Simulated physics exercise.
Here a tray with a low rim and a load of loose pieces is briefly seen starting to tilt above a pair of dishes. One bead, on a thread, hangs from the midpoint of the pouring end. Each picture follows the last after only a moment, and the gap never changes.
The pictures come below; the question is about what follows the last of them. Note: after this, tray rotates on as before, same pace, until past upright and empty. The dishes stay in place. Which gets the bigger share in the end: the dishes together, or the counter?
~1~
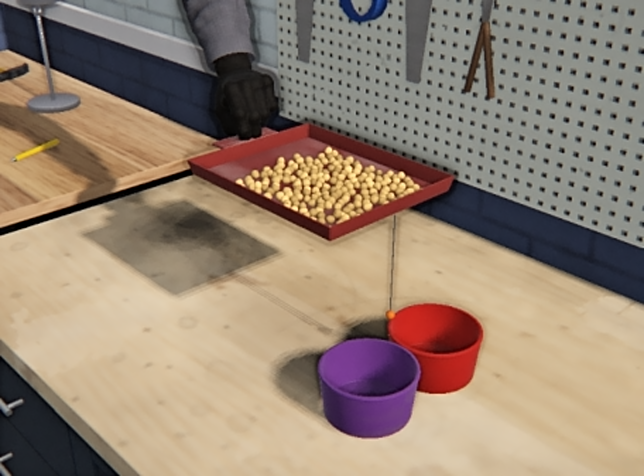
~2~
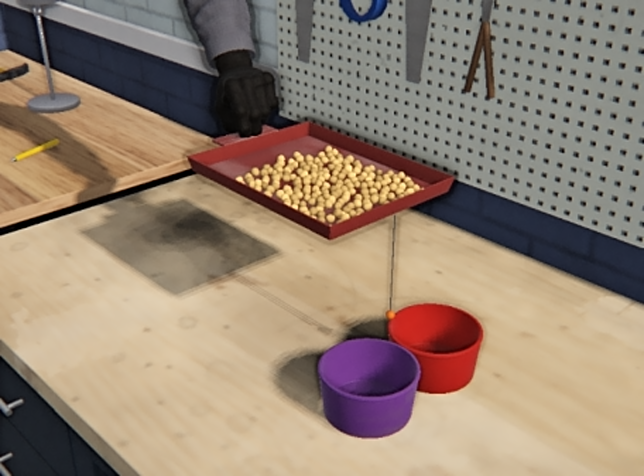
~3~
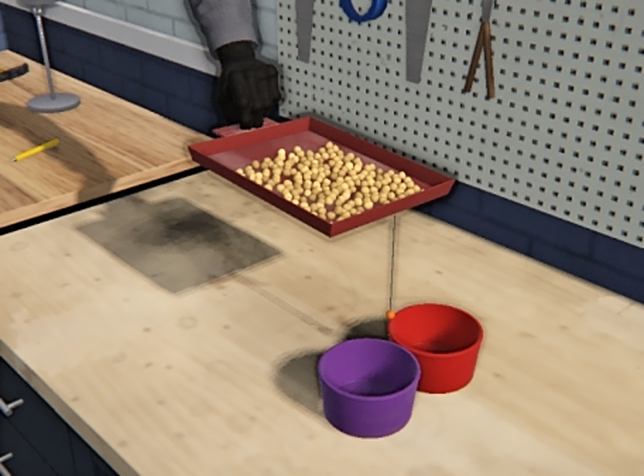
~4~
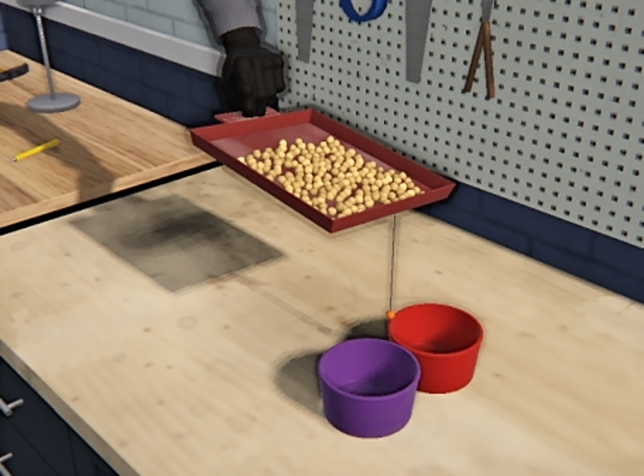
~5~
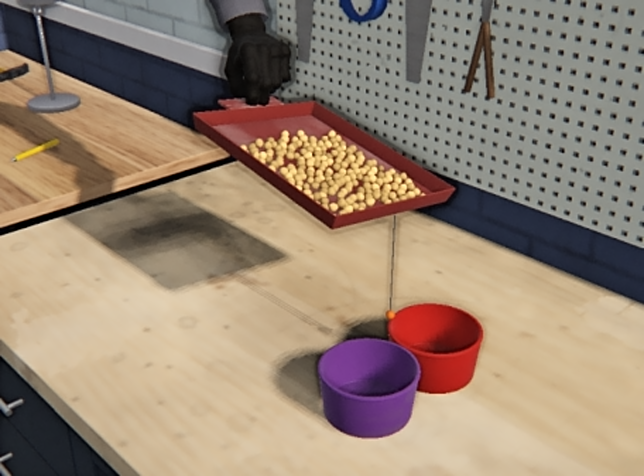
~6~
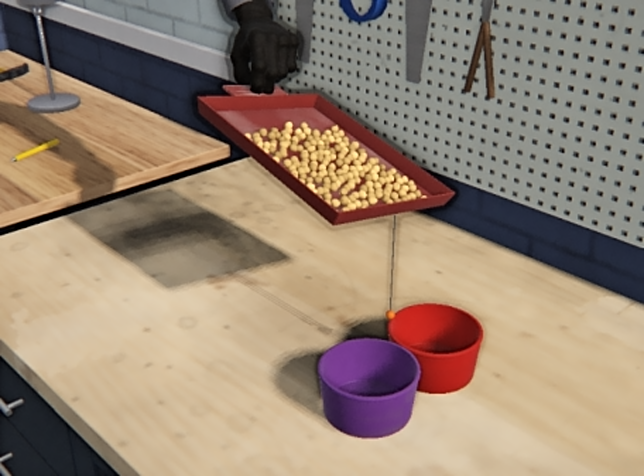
The greater share ends up outside the dishes.
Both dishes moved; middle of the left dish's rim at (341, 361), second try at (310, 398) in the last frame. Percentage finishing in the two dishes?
Trial 1 20%, trial 2 0%.
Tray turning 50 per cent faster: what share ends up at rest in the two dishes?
It would be close to 40 per cent.
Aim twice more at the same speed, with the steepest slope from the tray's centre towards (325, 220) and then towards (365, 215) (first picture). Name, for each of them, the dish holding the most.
The first try: The left one. The second: The left one.
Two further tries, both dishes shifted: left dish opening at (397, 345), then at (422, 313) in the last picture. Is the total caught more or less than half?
Result, first setup: A majority share; second setup: A majority share.
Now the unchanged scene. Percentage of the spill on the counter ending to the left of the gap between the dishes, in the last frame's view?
About 20 percent.
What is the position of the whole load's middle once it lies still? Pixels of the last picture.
Roughly at (443, 330), give or take.
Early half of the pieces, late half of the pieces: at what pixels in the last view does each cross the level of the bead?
About (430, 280) to begin with, then about (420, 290).
Soon after the last picture, tray tipped steeply; nearly all on the tray; a stray few in the right dish.
A little later, tray tipped past a quarter turn; about two thirds on the tray; a stray few in the right dish; a small part outside both; about a quarter in the air.
Later still, tray tipped past a quarter turn; about a quarter in the right dish; most outside both.
At rest, tray tipped past a quarter turn; none in the left dish; about a quarter in the right dish; most outside both.
